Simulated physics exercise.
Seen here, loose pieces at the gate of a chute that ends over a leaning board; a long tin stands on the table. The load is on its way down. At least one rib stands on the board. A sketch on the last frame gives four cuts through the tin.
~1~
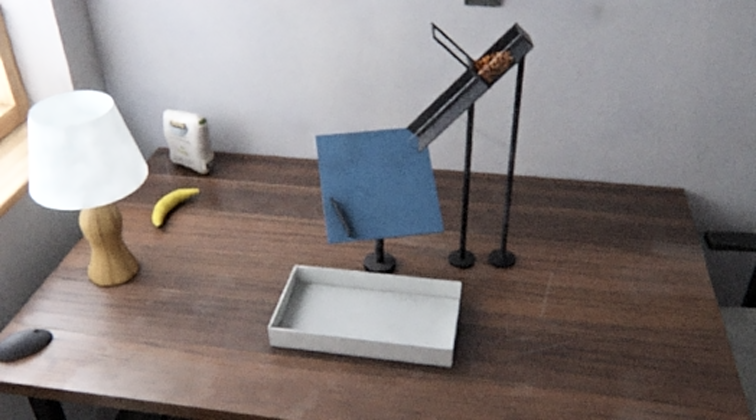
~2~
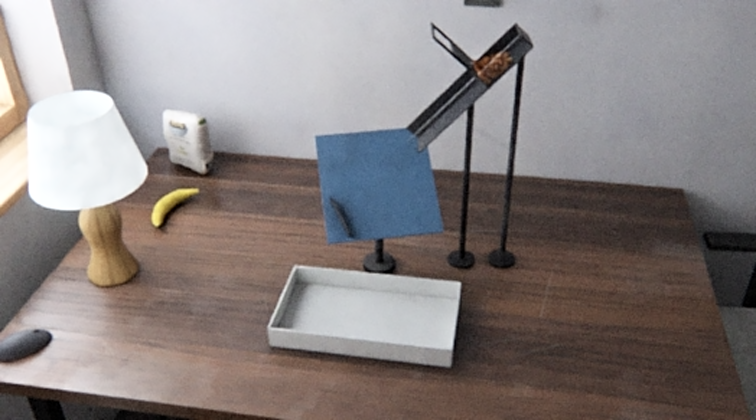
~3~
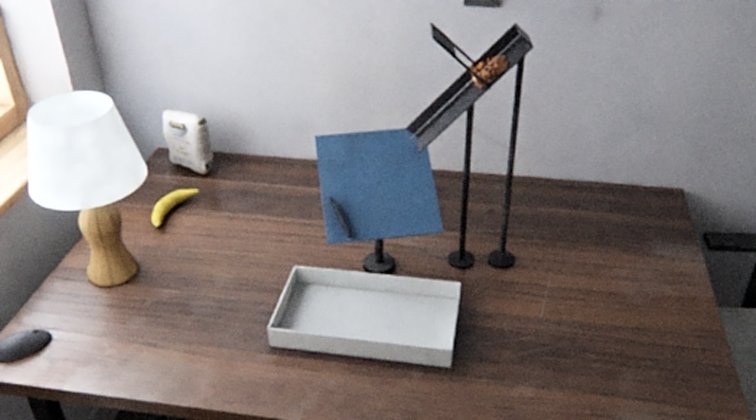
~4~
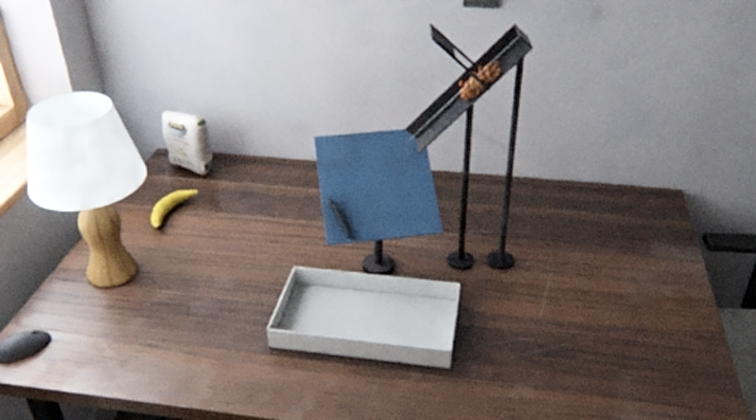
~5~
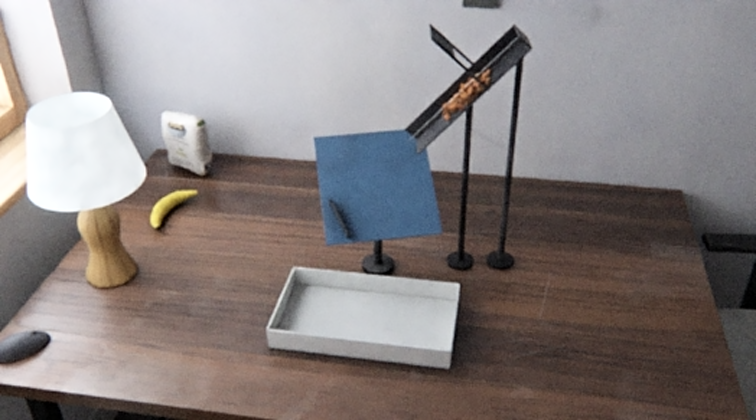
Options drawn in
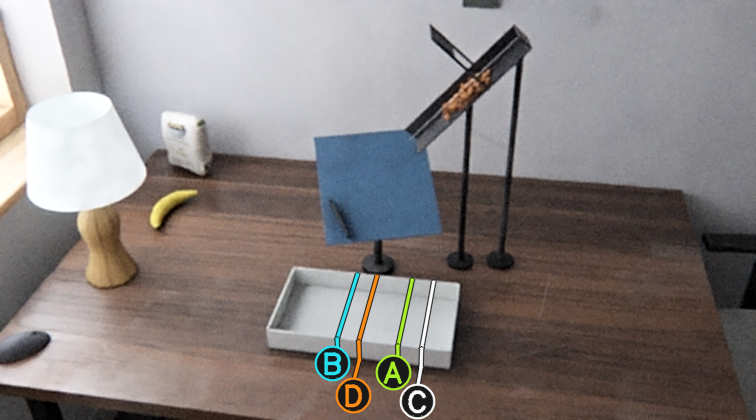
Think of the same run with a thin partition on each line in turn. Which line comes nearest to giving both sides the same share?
It is D.
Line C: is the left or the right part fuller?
The left side.
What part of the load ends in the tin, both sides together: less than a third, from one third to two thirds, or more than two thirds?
About that: More than two thirds.
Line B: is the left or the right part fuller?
More lands on the right.
On the marked copy, line A crosses the front rim at (398, 345); line B crosses the front rim at (337, 338); line C crosses the front rim at (421, 347); line D crosses the front rim at (358, 340).
Choosing A, of what is caught, most on the left of the divider, a small part on the right.
Choosing B, of what is caught, a stray few on the left of the divider, nearly all on the right.
Choosing C, of what is caught, nearly all on the left of the divider, a stray few on the right.
Choosing D, of what is caught, about half on the left of the divider, about half on the right.
